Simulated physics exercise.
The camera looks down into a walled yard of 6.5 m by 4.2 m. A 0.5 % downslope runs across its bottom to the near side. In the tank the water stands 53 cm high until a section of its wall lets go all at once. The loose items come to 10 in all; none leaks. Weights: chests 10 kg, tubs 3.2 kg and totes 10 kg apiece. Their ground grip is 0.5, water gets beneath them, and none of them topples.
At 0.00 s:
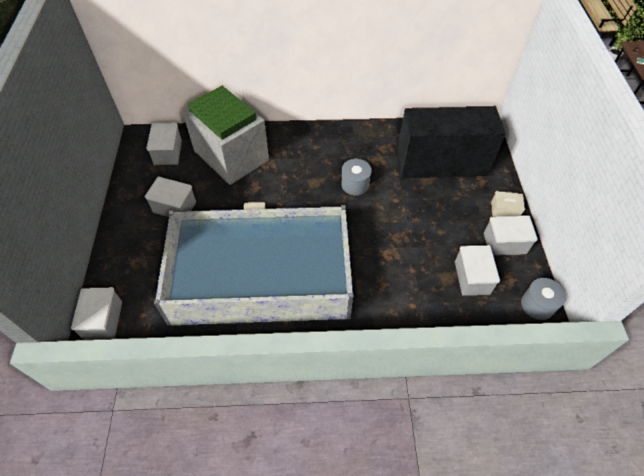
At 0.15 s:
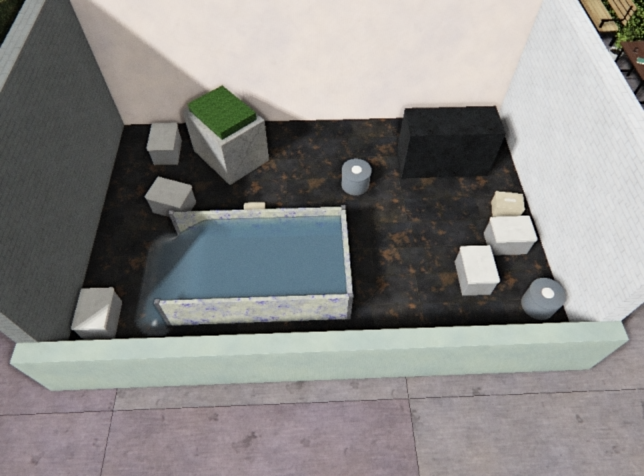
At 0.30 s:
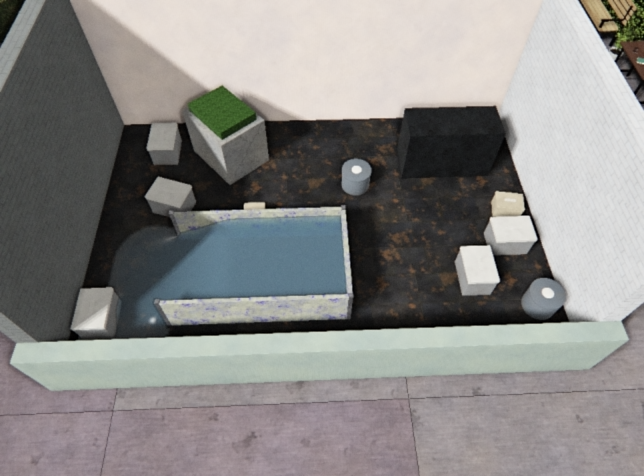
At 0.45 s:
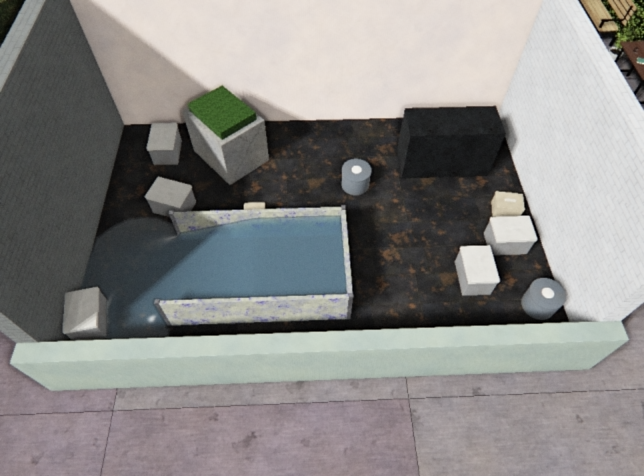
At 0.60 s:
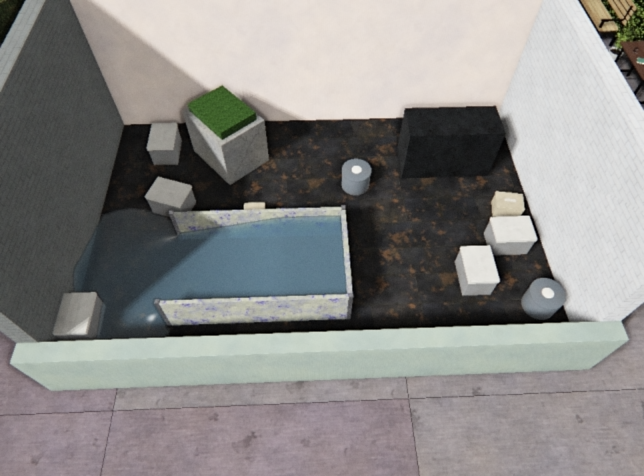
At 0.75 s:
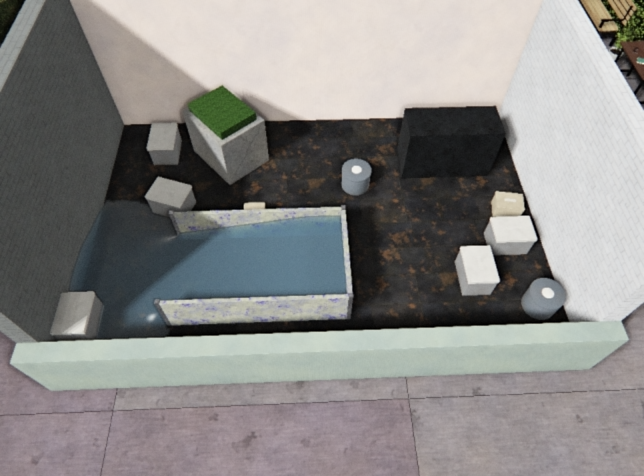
The clip opens on a walled yard seen from above, with pale blocks, grey cylinders and a rectangular basin of blue water. The basin's left side opens and water spreads leftward across the dark floor. It reaches the pale box near the lower-left corner, which shifts slightly left, while the other objects stay put.
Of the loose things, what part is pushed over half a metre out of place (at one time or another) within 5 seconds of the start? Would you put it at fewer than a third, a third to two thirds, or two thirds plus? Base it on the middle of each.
I would say a third to two thirds.
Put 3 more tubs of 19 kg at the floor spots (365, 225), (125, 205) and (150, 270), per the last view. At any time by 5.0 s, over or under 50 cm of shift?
In the order asked: Not as far, farther than that, farther than that.
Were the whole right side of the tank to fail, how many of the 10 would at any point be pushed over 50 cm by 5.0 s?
Then it comes to 6.
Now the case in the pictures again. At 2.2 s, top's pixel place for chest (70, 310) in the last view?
Close to pixel (121, 324).
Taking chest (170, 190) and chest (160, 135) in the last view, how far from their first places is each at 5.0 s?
Distances: 100 cm; 40 cm.
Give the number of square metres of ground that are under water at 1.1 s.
My estimate is roughly 6.0 m2.
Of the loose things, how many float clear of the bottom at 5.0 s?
I'd say 3 of them.
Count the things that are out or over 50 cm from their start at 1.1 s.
0 in all.
After 1.1 s 0 of 10 are over 50 cm from their spots; 1 afloat.
After 2.2 s 1 of 10 are over 50 cm from their spots; 1 afloat.
After 3.5 s 3 of 10 are over 50 cm from their spots; 2 afloat.
After 5.0 s 3 of 10 are over 50 cm from their spots, and 4 have been at some point; 3 afloat.
